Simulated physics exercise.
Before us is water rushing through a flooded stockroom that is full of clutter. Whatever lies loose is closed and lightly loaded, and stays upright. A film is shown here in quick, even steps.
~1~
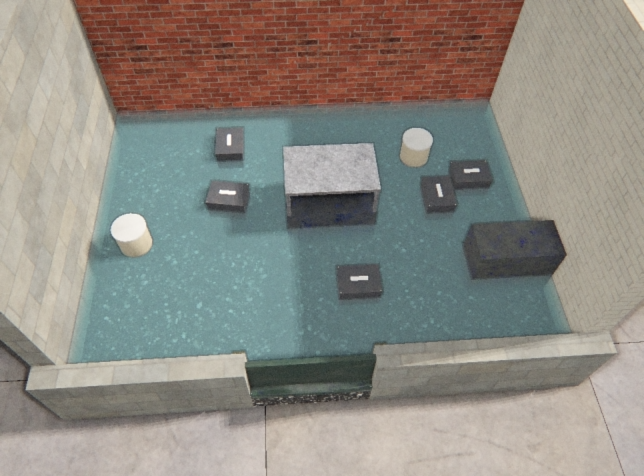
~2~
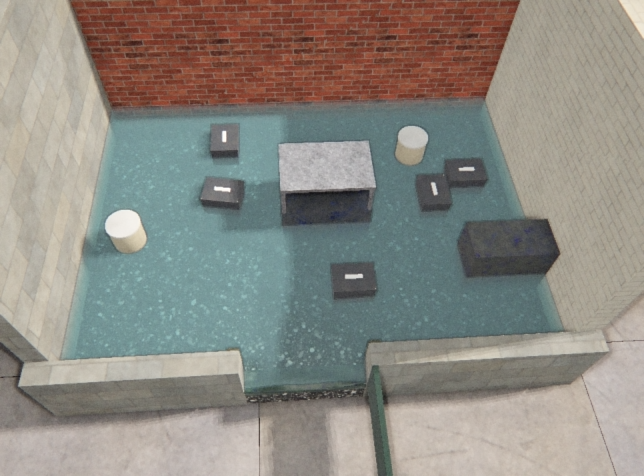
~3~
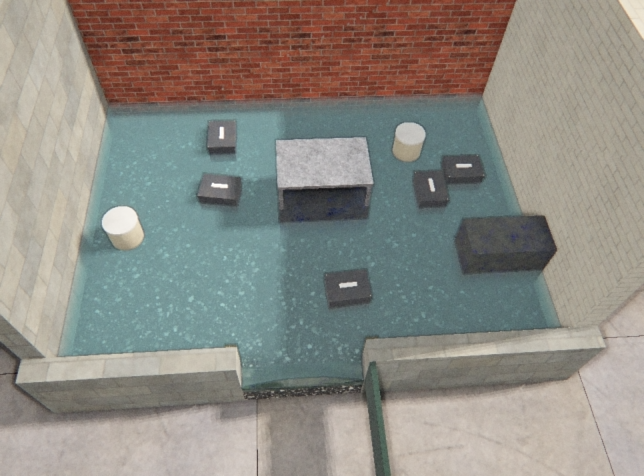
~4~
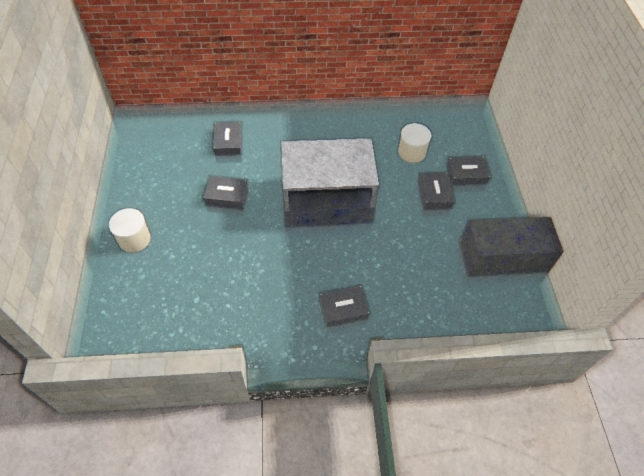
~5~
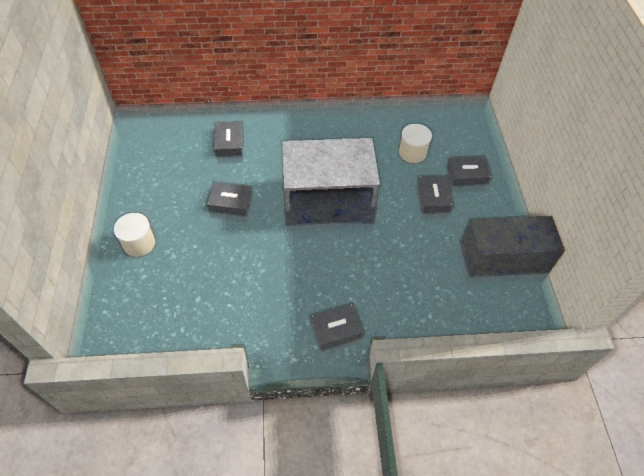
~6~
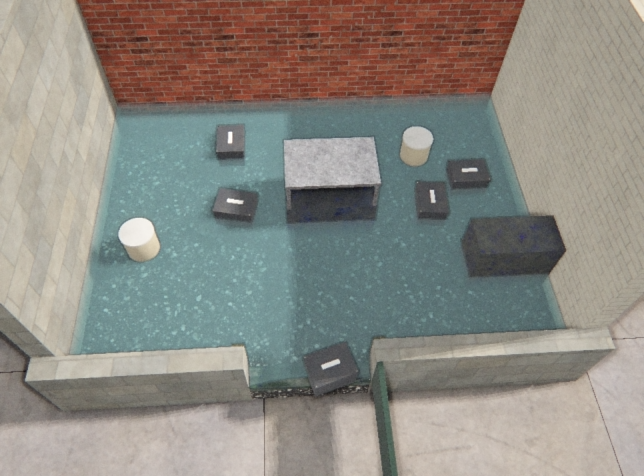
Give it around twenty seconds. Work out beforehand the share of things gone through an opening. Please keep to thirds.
My forecast is two thirds and up.
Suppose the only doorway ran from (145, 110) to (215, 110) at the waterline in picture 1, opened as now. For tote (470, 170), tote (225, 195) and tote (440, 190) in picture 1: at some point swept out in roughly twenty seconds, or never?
In sequence - stays put, departs, stays put.
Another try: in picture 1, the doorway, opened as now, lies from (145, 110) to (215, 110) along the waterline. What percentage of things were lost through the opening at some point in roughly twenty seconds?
My figure is 60 in a hundred.
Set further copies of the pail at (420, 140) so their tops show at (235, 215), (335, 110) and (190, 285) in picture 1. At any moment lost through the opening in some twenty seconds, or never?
Exits, remains, exits.
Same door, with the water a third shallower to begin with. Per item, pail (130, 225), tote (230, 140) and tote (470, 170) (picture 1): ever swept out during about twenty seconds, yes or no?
The first one ends up outside, the second never escapes, the third never escapes.
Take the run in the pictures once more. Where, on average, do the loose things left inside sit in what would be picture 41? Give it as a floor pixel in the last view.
About (318, 346).
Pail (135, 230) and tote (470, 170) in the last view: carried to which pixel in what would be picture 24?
At about (215, 312) and (421, 234).
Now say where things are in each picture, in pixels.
In the first frame, a tote at (359, 279), afloat; a tote at (227, 193), afloat; 0 of 7 have shifted.
In the second frame, a tote at (354, 277) floats; a tote at (222, 190) floats; 0 of 7 have shifted.
In the third frame, a tote at (348, 285), afloat, close to its start; a tote at (220, 186), afloat; 1 of 7 have shifted.
In the fourth frame, a tote at (344, 303), afloat, close to its start; a tote at (226, 189) floats; 1 of 7 have shifted.
In the fifth frame, a tote at (337, 324), afloat, a stride from its start; a tote at (229, 196), afloat, close to its start; 4 of 7 have shifted.
In the sixth frame, a tote at (331, 364), afloat, a stride from its start; a tote at (235, 202), afloat, close to its start; 7 of 7 have shifted.
A moment on, 1 of 7 are out; 6 afloat.
Next, 3 of 7 are out; 4 afloat.
Later, 5 of 7 are out; 1 afloat.
In the end, 7 of 7 are out; 0 afloat.
